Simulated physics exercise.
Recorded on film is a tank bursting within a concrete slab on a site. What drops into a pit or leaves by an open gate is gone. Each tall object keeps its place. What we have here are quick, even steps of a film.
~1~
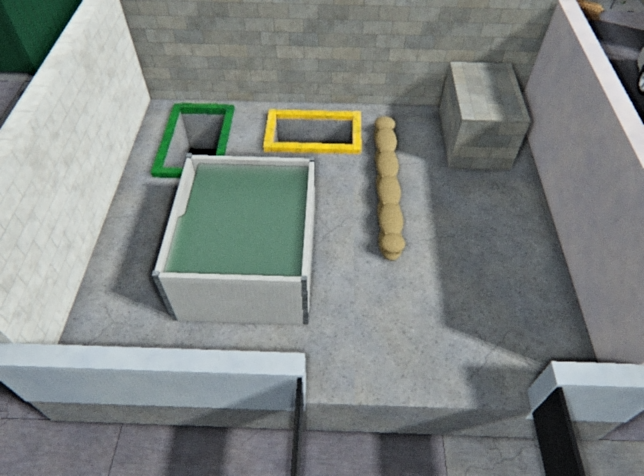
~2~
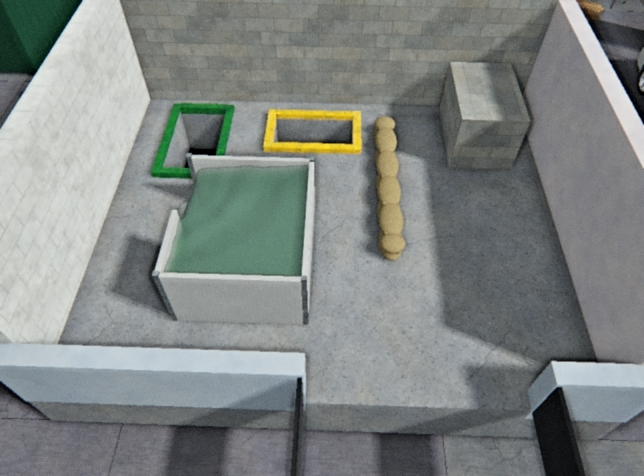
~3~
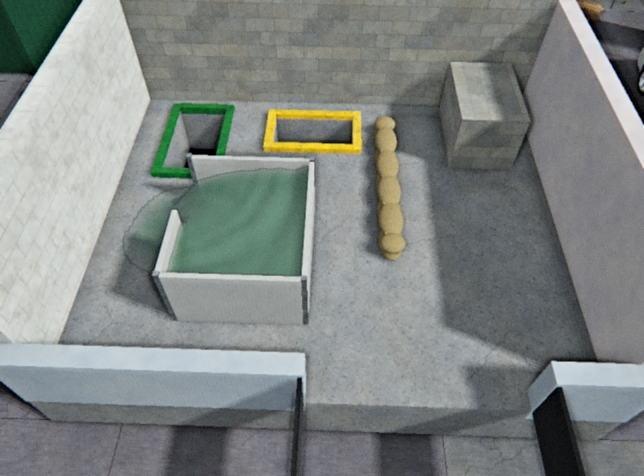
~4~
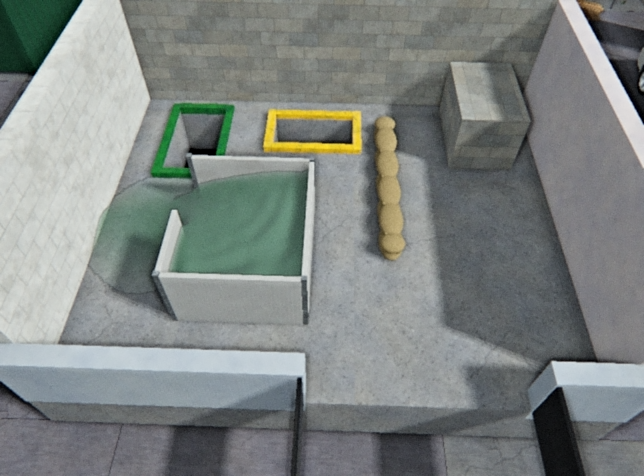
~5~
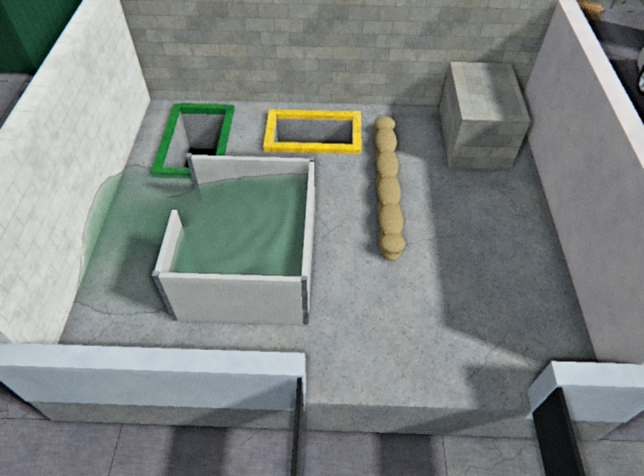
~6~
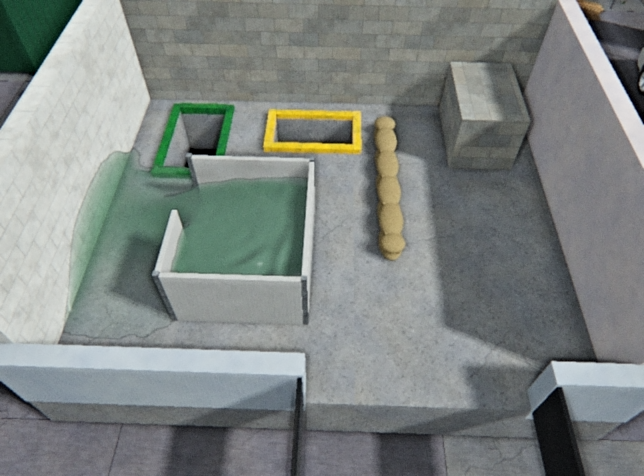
Walled concrete slab with green water pouring from a tank's open left side, spreading across the floor and washing up the left wall.
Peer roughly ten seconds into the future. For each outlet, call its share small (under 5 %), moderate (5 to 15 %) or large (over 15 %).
The gate - moderate, the green pit - large, the yellow pit - small.
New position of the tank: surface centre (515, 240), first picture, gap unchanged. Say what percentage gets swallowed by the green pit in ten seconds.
Within ten seconds roughly 4 percent of the total ends in the green pit.
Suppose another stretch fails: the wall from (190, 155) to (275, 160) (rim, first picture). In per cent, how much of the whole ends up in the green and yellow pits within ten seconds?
Green 20 %, yellow 15 %.
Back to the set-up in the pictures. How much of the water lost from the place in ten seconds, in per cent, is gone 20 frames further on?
Roughly 40 per cent.
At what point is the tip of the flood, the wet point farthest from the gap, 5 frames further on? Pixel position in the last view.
About at (149, 105).
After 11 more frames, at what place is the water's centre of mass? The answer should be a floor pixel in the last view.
My pick is pixel (193, 242).
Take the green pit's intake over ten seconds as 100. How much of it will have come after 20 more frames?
Some 55 per cent.
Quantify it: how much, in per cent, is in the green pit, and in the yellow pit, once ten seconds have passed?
In the order asked: 22 percent and 0 percent.
A moment on, water covers 20 % of the floor; the gate 0 %, the green pit 1 %, the yellow pit 0 %.
Next, water covers 30 % of the floor; the gate 0 %, the green pit 5 %, the yellow pit 0 %.
Then, water covers 55 % of the floor; the gate 0 %, the green pit 13 %, the yellow pit 0 %.
Later, water covers 80 % of the floor; the gate 5 %, the green pit 20 %, the yellow pit 1 %.
In the end, water covers 90 % of the floor; the gate 12 %, the green pit 22 %, the yellow pit 1 %.
